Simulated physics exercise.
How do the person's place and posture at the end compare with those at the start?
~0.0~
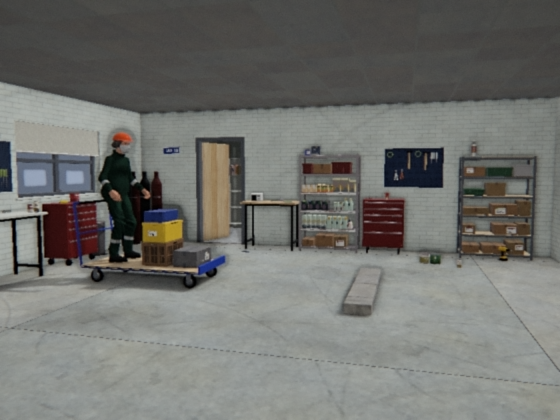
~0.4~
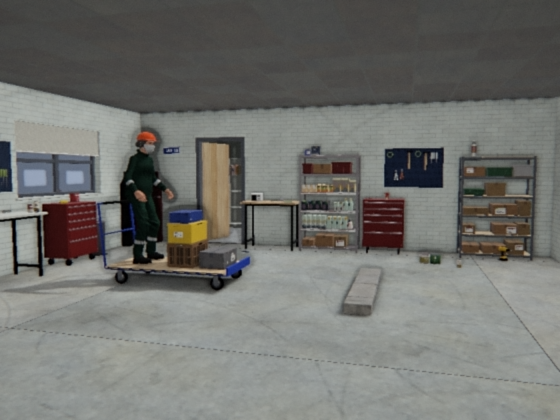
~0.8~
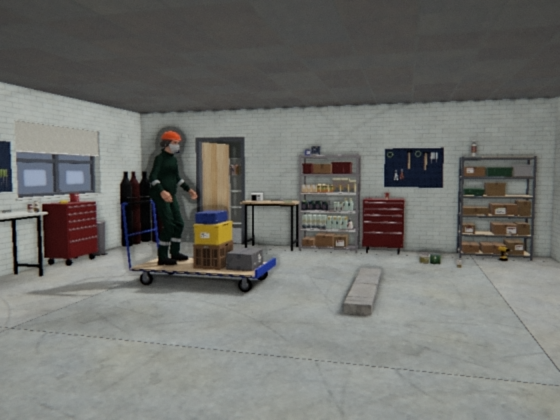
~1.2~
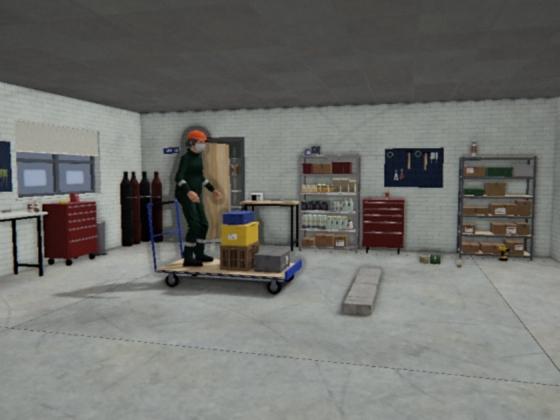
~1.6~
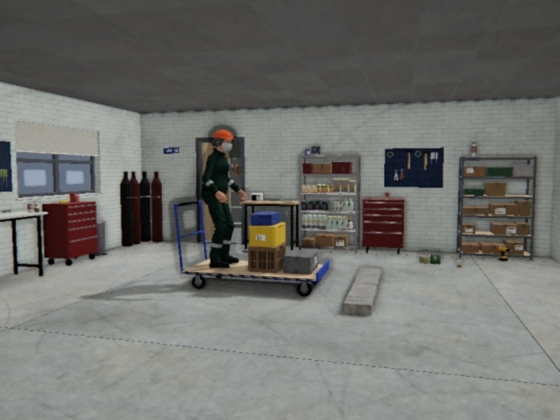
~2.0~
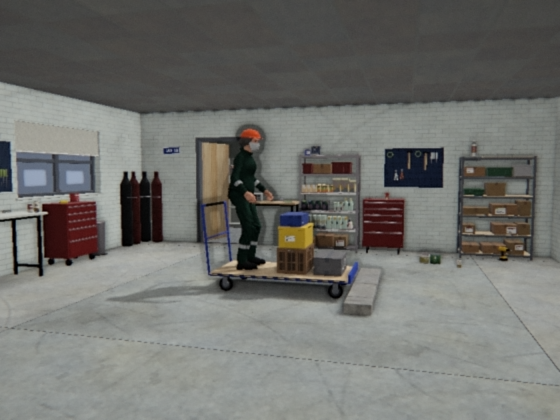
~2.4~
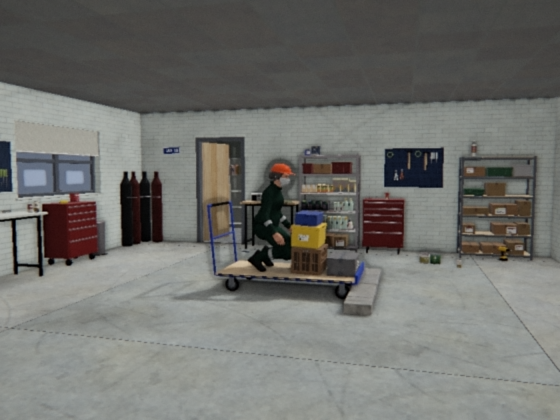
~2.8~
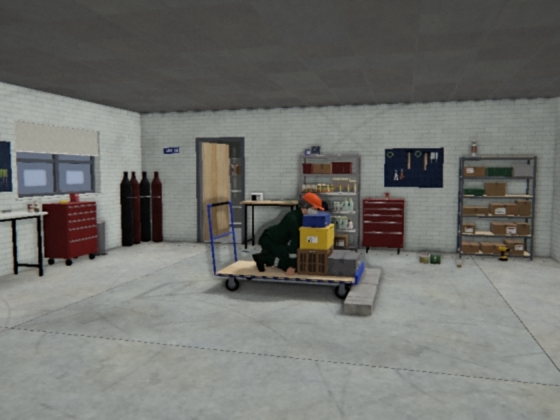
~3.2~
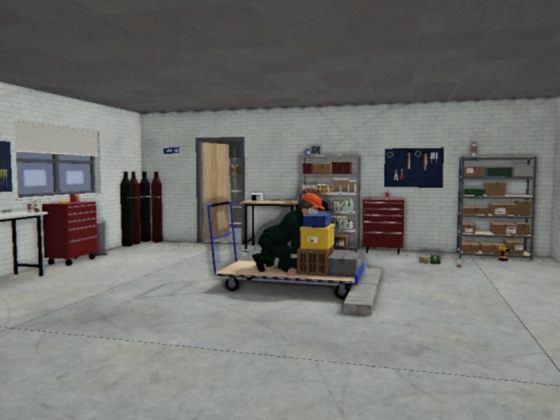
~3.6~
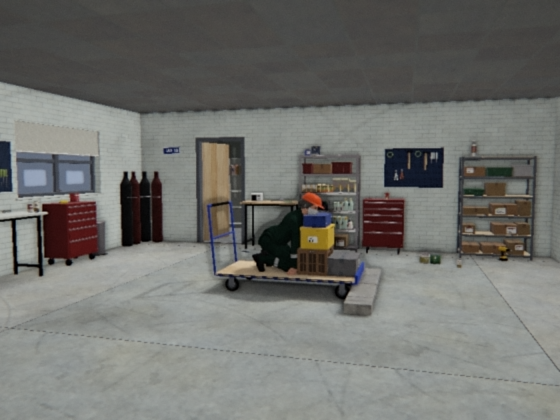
At the start the person stands upright on the trolley at the left of the room. By the end the person is farther right, near the beam, and lower down, slumped against the stacked boxes on the deck.
